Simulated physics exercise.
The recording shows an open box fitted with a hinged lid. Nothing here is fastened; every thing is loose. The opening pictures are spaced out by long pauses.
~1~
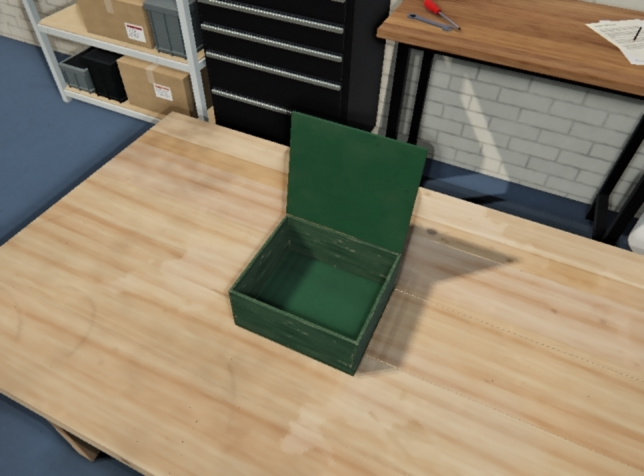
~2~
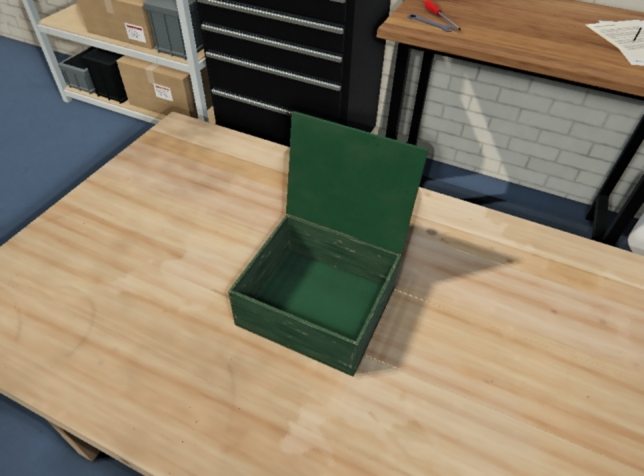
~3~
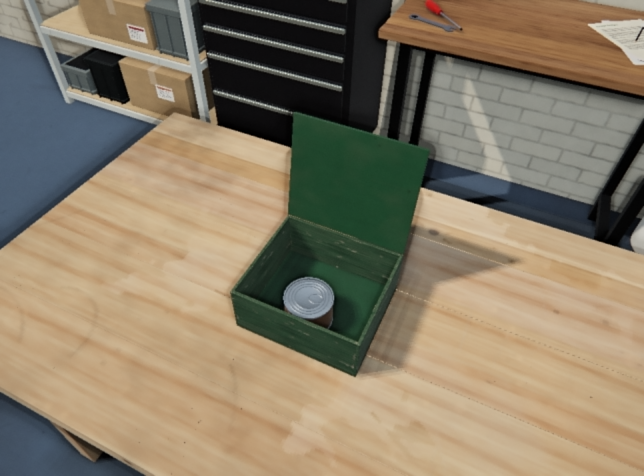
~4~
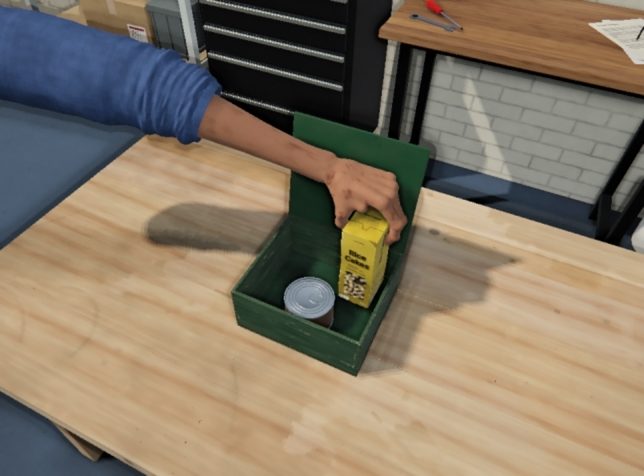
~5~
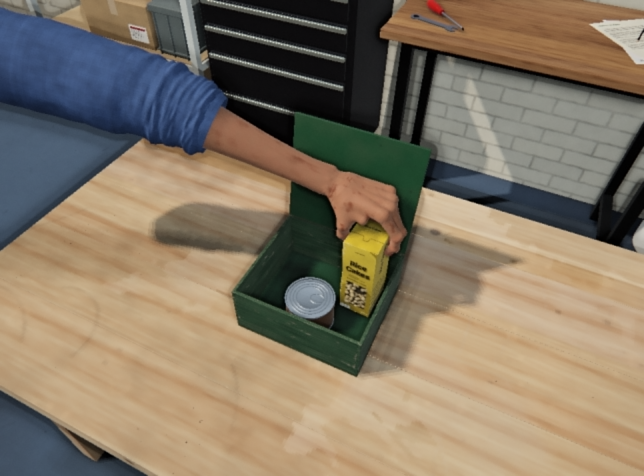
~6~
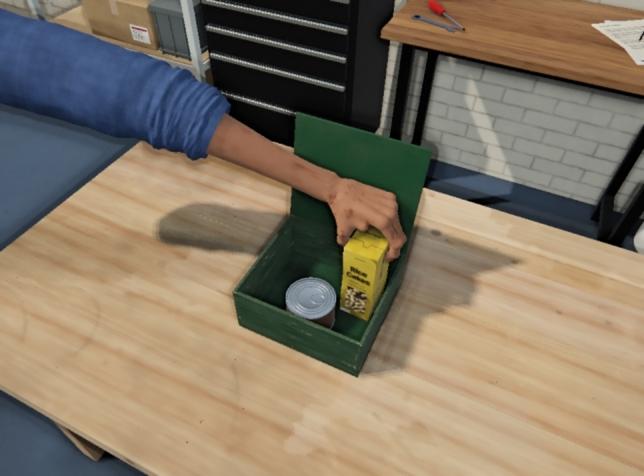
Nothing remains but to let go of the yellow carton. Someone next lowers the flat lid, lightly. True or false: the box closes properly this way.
False.
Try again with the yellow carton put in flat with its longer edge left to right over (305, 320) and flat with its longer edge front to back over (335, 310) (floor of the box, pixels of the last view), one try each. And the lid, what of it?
Trial 1: Lid propped open. Trial 2: Lid lowered.
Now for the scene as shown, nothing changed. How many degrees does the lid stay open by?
Close to 70 degrees.
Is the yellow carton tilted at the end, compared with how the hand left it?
Once everything settles, the yellow carton keeps its original angle.
Then, 1.00 s past the last view, lid starting down.
Then, 1.30 s past the last view, lid 84° above the rim.
Then, 1.50 s past the last view, lid 72° above the rim.
Finally, lid 72° above the rim; both still in place. Final places as the last picture's camera would see them, yellow carton near (365, 273).
